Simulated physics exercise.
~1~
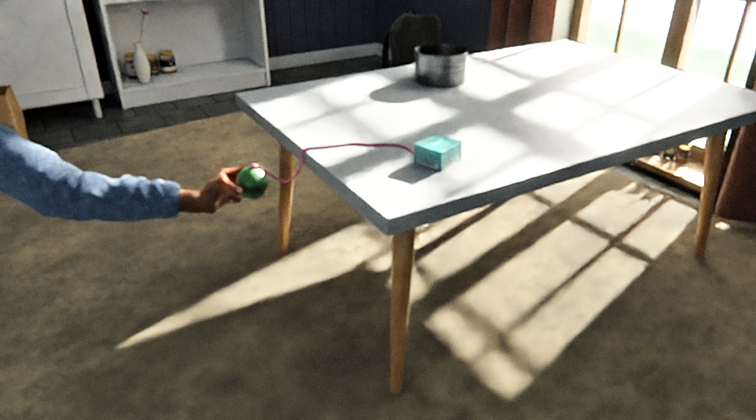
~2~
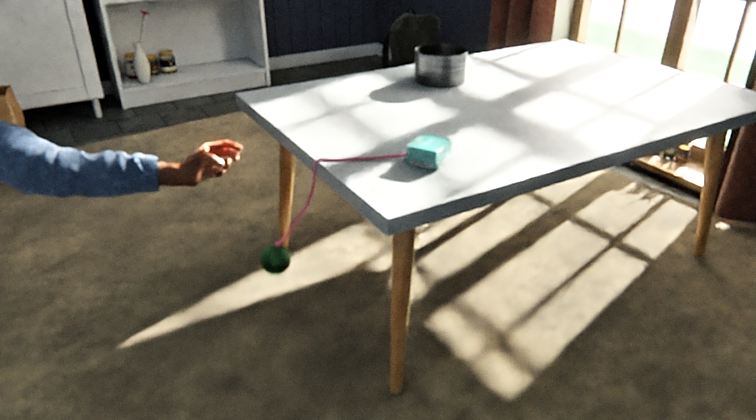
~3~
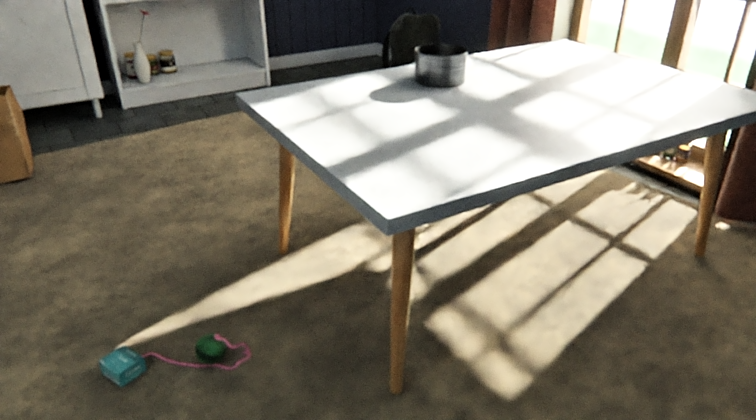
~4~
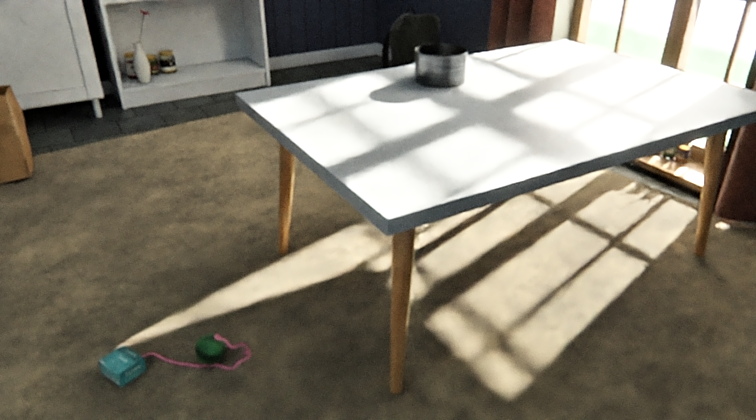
In the video, a hand holds a green ball tied by a pink string to a turquoise box on a white table, then lets go. The ball drops, the box slides left and falls too, and both rest on the floor while the pot stays put.
